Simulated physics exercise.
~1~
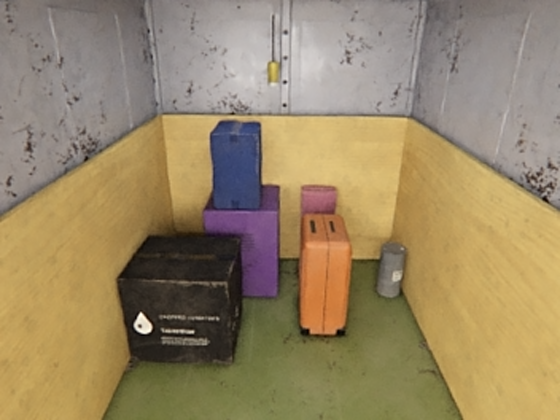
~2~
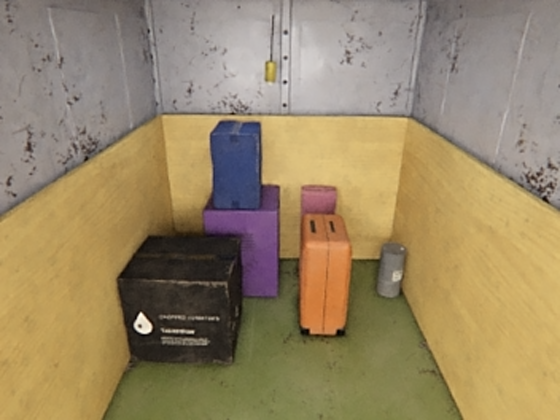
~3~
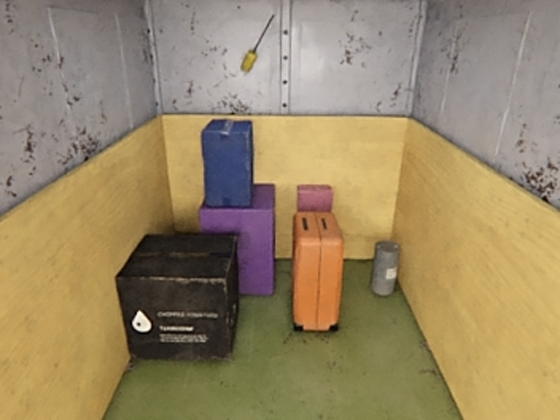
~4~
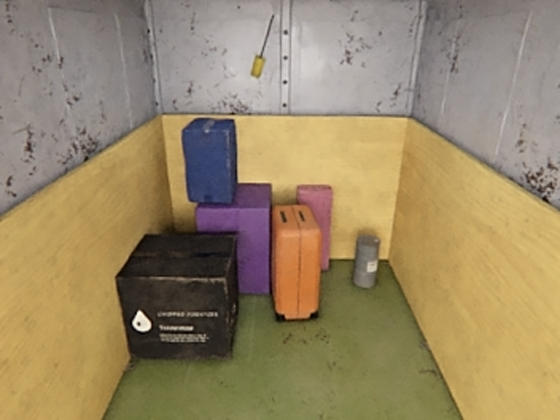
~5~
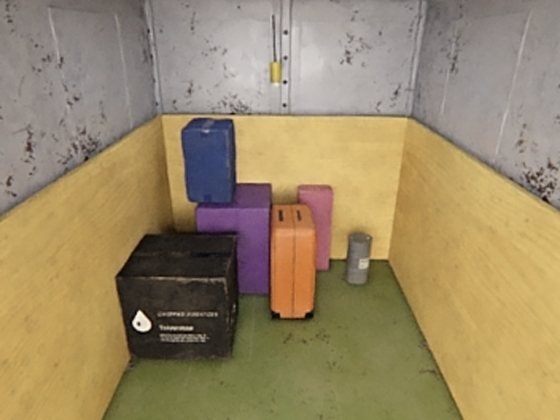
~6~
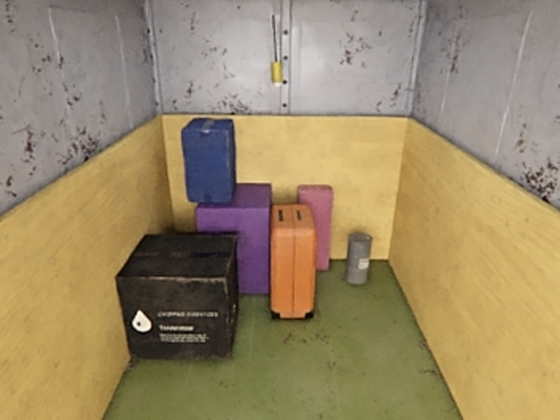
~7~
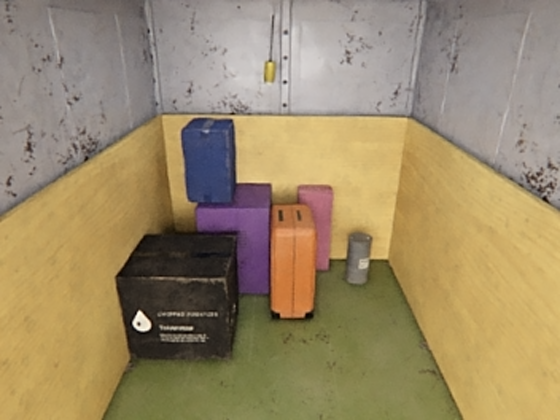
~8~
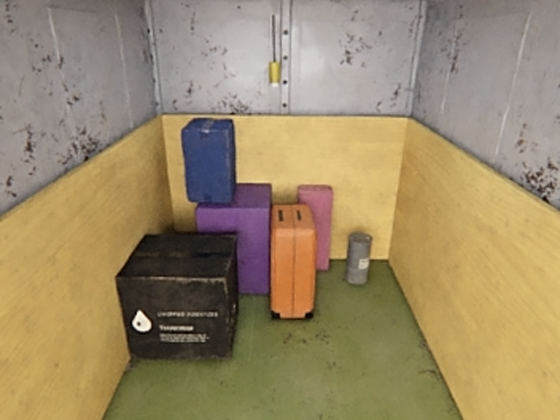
The blue box, orange suitcase and grey canister slide to the left across the load bay as the lamp swings on its cord, while the black box at the left stays in place. All three then come to rest upright, the blue box still on the purple one.
